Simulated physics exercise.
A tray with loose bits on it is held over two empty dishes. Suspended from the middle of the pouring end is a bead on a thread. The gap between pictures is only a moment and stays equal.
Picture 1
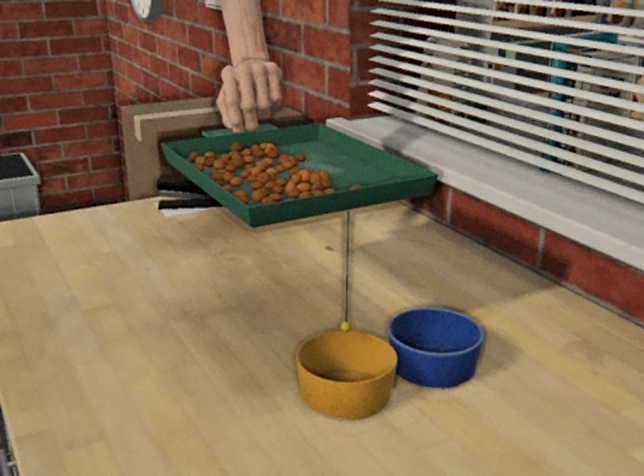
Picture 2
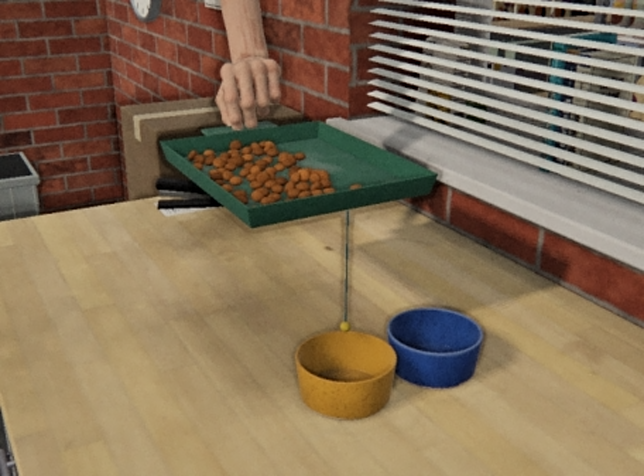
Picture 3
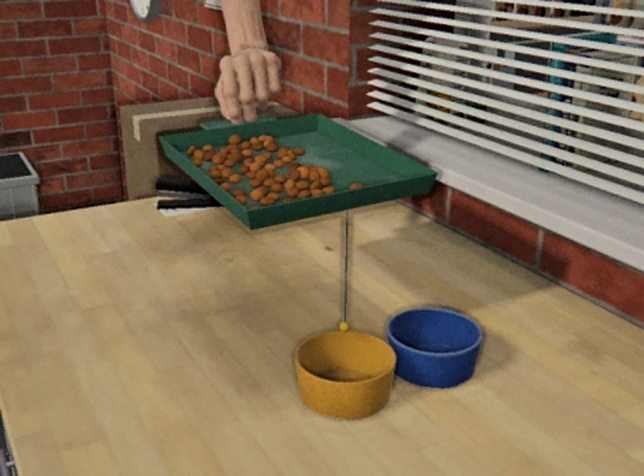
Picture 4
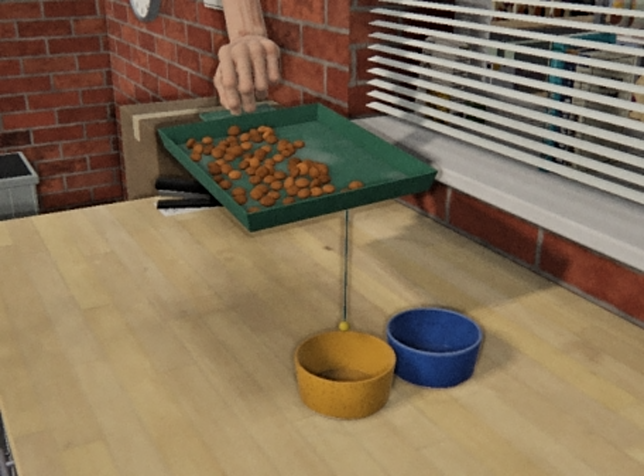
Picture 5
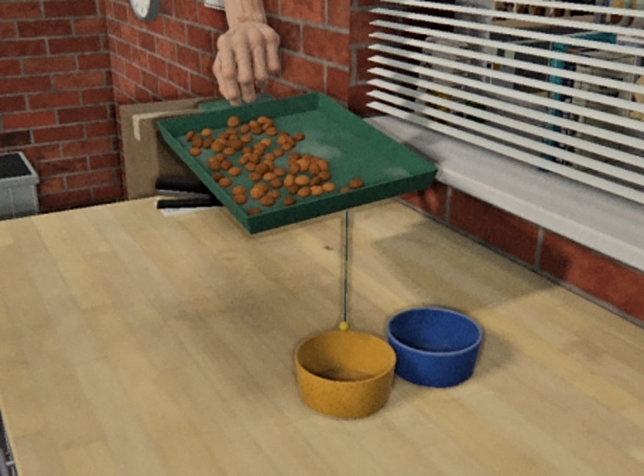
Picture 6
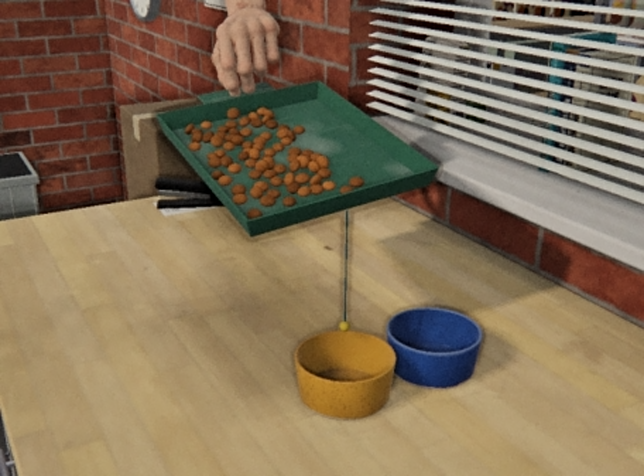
A hand slowly raises the back of a green tray of brown kibble above two bowls.
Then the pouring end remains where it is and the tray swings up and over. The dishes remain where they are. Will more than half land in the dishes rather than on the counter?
Caught: Below half.
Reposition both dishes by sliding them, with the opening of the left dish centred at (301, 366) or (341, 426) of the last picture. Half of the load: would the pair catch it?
First try: A majority; second try: A minority.
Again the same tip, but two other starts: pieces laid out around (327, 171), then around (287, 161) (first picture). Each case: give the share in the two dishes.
Estimate: 20 % first, 10 % second.
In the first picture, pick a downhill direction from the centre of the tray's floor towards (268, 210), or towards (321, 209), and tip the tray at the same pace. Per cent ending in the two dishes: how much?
The first try gives close to 0 per cent, the second close to 40 per cent.
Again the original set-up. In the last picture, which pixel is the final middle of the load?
Around (268, 425).
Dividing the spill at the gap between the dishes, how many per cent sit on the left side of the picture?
100 %, roughly.
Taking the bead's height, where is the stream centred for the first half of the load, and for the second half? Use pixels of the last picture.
(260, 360) for the early half, (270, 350) for the late half.
Soon after the last picture, tray tipped steeply; all on the tray.
A little later, tray tipped right over; about a third on the tray; a stray few in the left dish; a small part outside both; about half in the air.
Later still, tray tipped past a quarter turn; a small part in the left dish; most outside both.
At rest, tray tipped past a quarter turn; a small part in the left dish; none in the right dish; most outside both.
